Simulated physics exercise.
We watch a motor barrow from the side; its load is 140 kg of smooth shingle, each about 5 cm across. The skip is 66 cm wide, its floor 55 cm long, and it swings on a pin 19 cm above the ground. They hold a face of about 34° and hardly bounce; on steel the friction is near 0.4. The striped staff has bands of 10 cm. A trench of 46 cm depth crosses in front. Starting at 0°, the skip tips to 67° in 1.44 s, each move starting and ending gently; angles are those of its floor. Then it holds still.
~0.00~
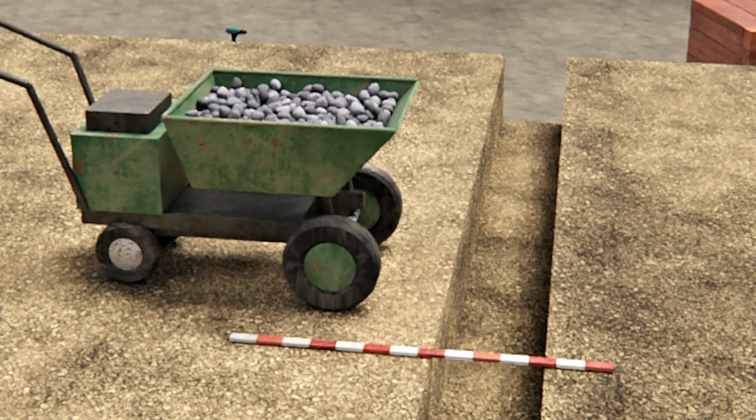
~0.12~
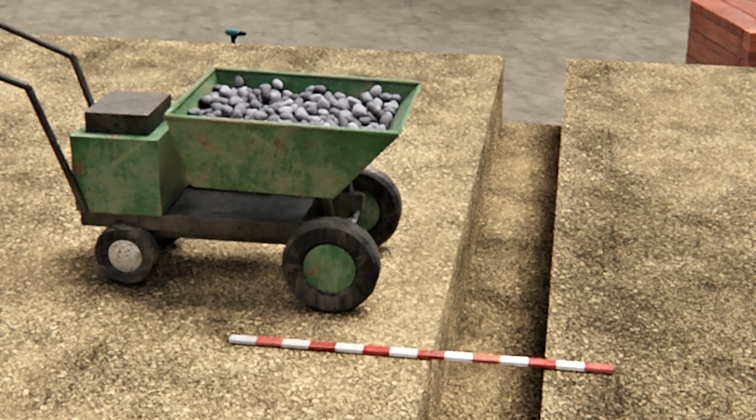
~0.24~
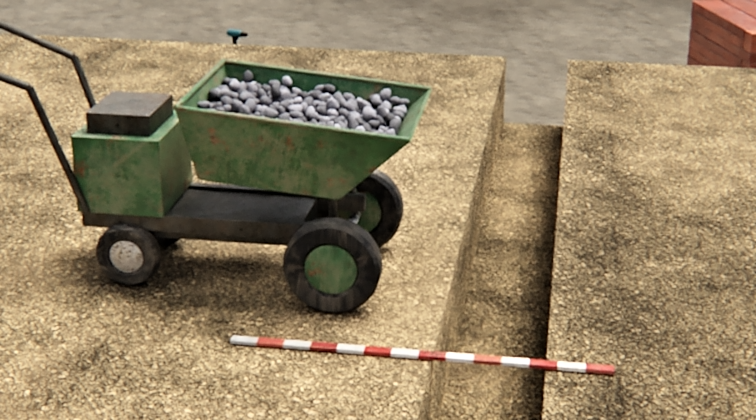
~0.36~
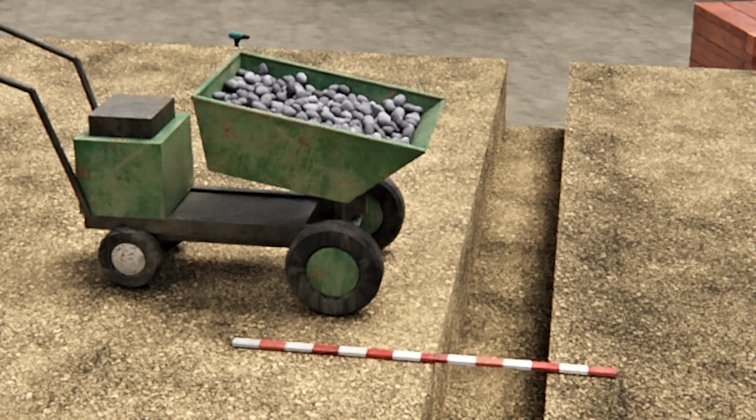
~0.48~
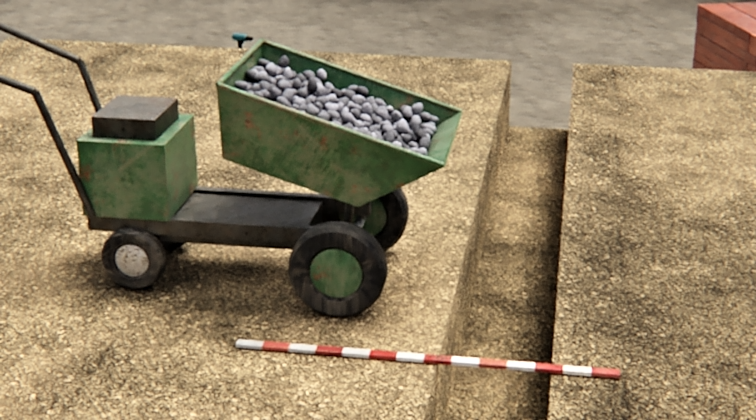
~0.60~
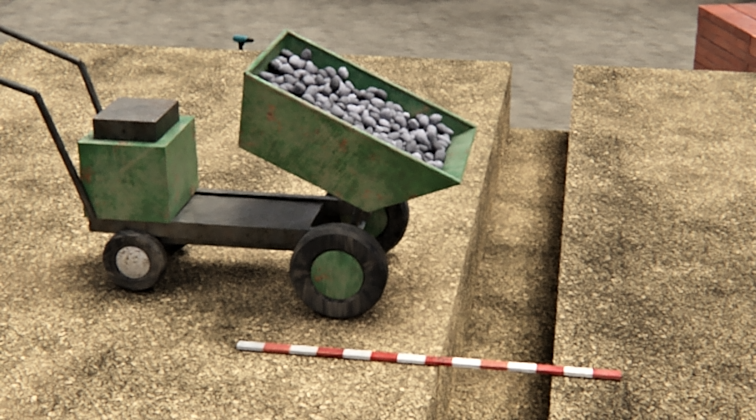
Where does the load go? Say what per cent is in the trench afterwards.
Close to 64 in a hundred.
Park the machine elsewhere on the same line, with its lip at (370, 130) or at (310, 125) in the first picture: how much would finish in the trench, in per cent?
About 90 and 95 per cent.
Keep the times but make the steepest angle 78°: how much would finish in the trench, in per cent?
In that case some 80 per cent.
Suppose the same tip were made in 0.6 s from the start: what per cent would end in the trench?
It would be near 45 per cent.
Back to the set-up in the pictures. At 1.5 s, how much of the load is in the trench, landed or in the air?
About 30 per cent by then.
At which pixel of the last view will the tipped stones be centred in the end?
Near (536, 375).
After 1.1 s the floor is at 57°; 100 % in the skip; the foremost stones are at (511, 241).
After 1.5 s the floor is at 67°; 50 % in the skip, 29 % in the trench, 21 % past the trench; the foremost stones are at (647, 298).
After 1.9 s the floor is at 67°; 20 % in the skip, 45 % in the trench, 36 % past the trench; the foremost stones are at (745, 293).
After 3.8 s the floor is at 67°; 0 % in the skip, 64 % in the trench, 36 % past the trench; the foremost stones are past the picture's edge.
